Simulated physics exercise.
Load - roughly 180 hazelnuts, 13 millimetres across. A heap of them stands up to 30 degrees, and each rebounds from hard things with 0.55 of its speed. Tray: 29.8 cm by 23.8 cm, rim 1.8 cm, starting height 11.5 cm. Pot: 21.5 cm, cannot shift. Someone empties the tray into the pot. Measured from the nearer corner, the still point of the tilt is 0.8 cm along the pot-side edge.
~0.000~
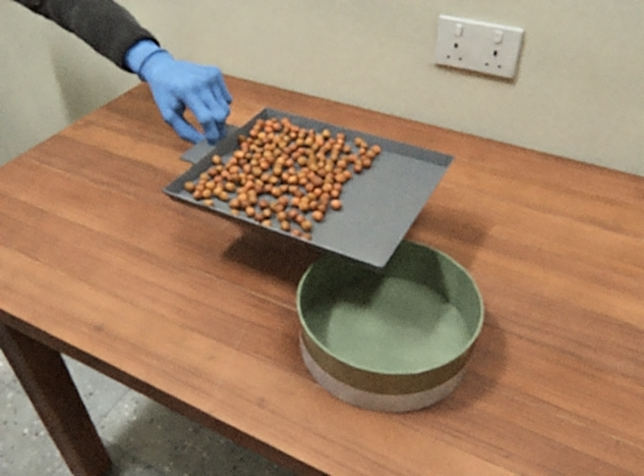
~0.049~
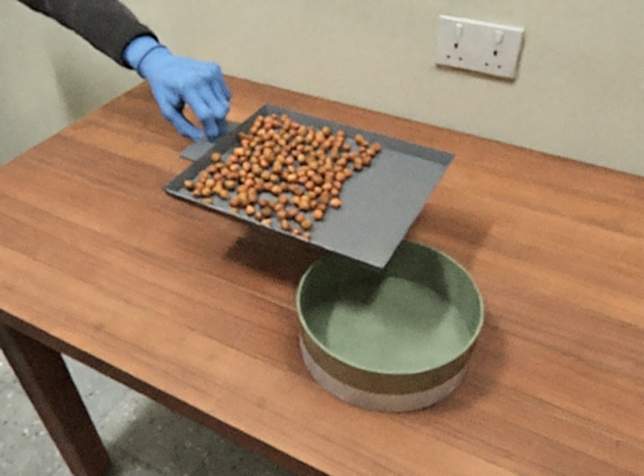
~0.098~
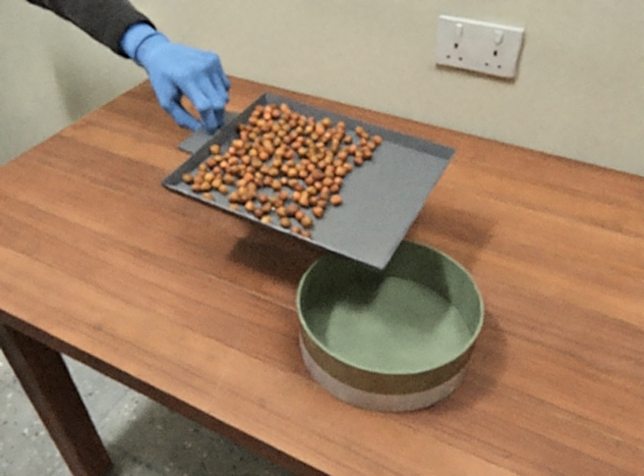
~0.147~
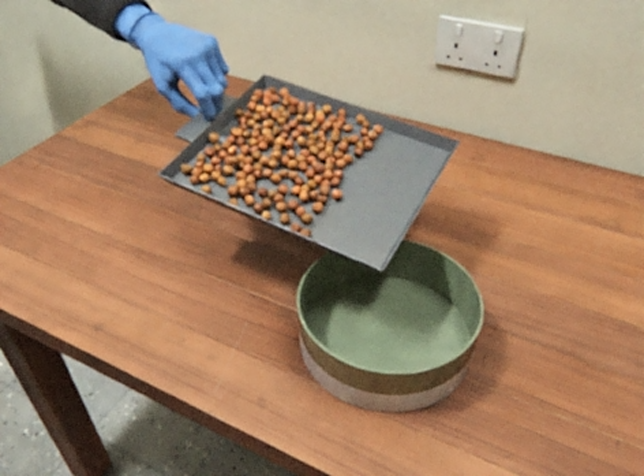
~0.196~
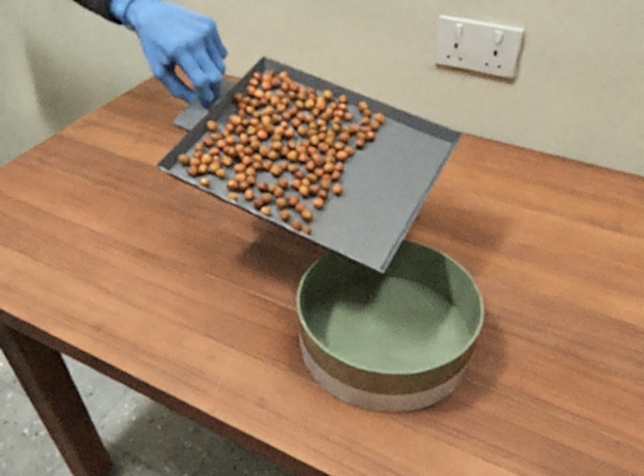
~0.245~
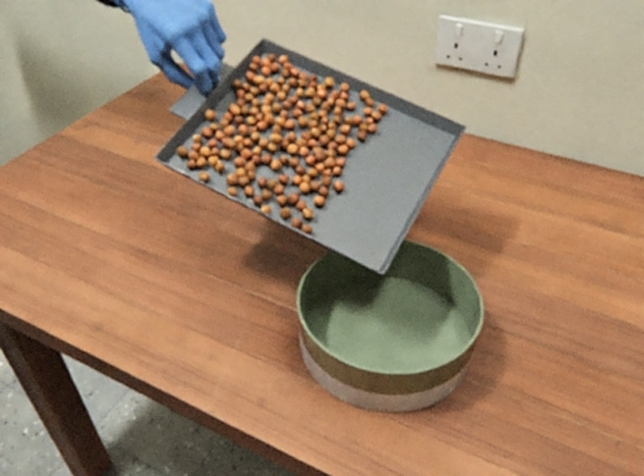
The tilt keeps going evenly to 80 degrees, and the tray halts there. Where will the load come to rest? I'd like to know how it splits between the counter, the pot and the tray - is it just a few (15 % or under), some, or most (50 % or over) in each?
Counter: Just a few; pot: Most; tray: Just a few.
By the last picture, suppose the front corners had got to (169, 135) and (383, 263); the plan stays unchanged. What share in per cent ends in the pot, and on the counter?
Per cent by place - pot 45, counter 55.
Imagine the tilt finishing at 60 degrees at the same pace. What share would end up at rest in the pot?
Roughly 85 percent.
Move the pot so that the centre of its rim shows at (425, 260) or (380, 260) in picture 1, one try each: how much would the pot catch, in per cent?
About 5 and 20 per cent.
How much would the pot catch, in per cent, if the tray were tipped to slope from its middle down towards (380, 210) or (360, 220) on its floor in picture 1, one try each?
That would be close to 55 per cent and then close to 90 per cent.
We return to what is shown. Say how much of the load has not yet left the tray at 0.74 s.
Around 60 percent.
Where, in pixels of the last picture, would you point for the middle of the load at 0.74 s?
Roughly pixel (364, 271).
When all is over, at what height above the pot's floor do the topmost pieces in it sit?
Close to 3.5 cm up.
After 0.54 s, tilt 49 degrees; the tray holds 100 %, the pot 0 %.
Then, at 0.74 s, tilt 70 degrees; the tray holds 60 %, the pot 20 %.
After 1.05 s, tilt 80 degrees; the tray holds 0 %, the pot 90 %.
At rest (2.1 s), counter 5 %, pot 95 %, tray 0 %.
